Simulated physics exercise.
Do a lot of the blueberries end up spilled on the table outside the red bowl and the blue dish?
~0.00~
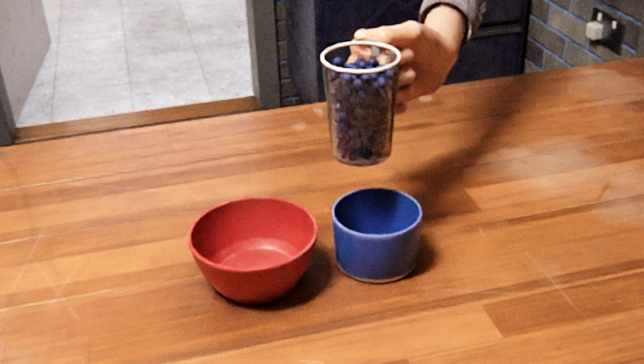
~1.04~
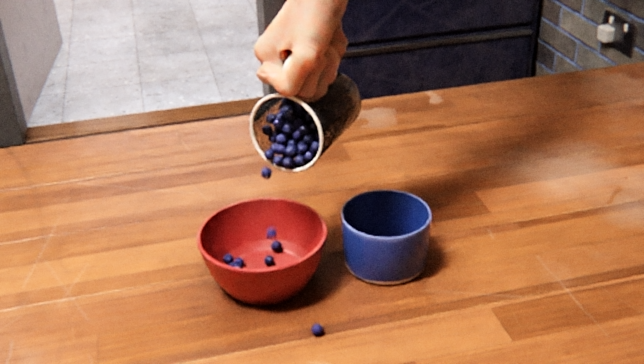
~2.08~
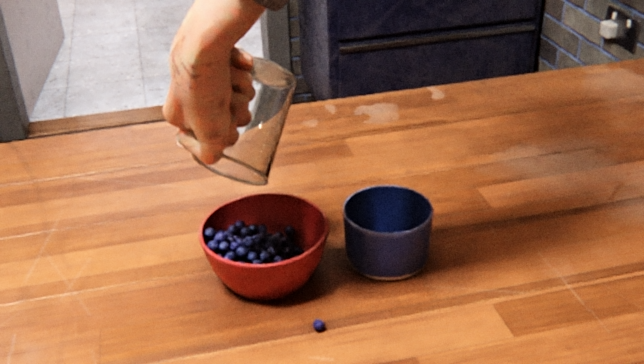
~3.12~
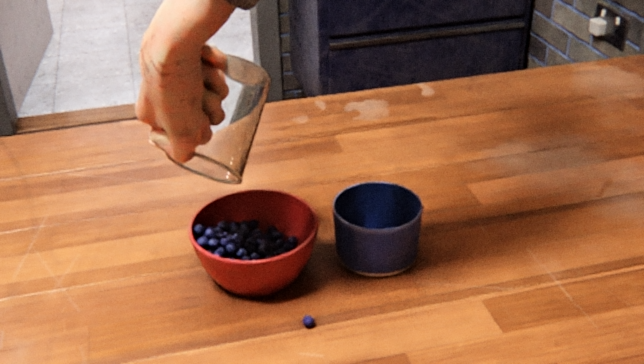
No, nearly all of the blueberries end up in the red bowl, with just a single berry seen on the table and none seen in the blue dish.
